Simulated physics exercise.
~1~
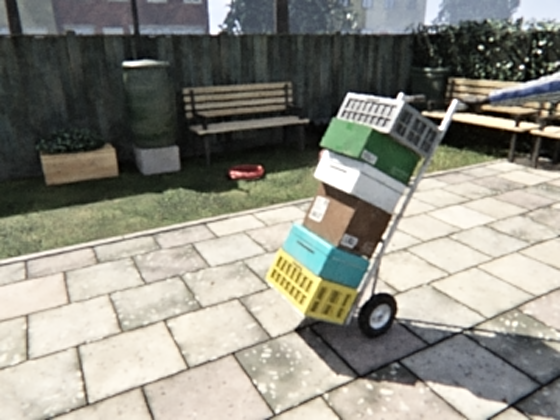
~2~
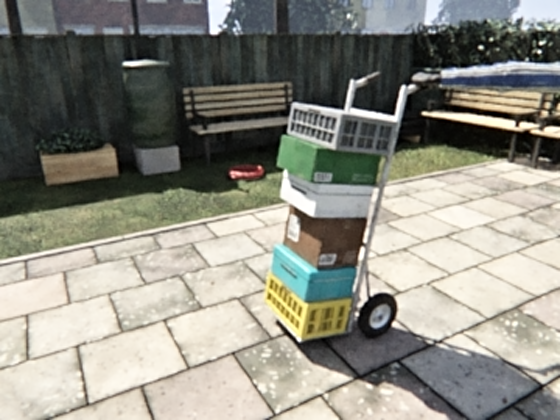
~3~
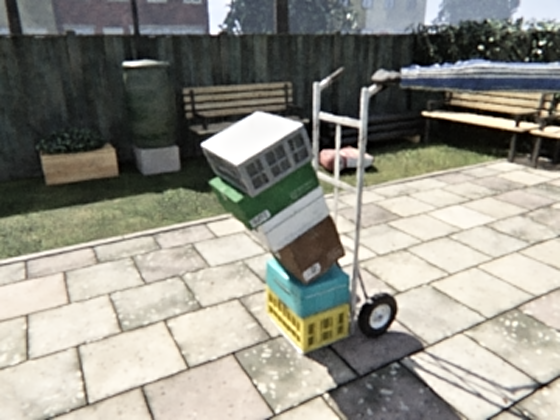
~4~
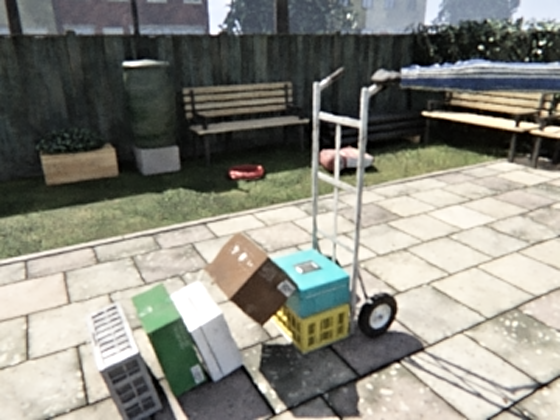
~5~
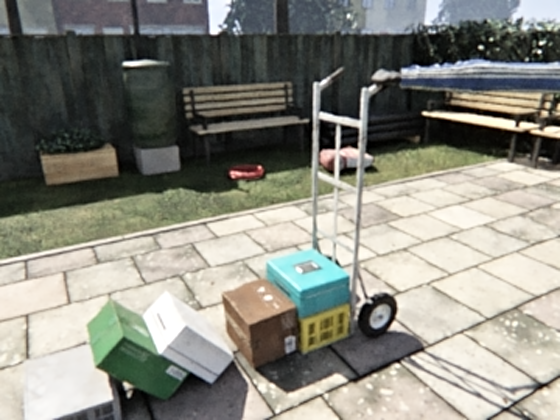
A stacked hand truck swings upright, and the top four items topple left onto the paving.
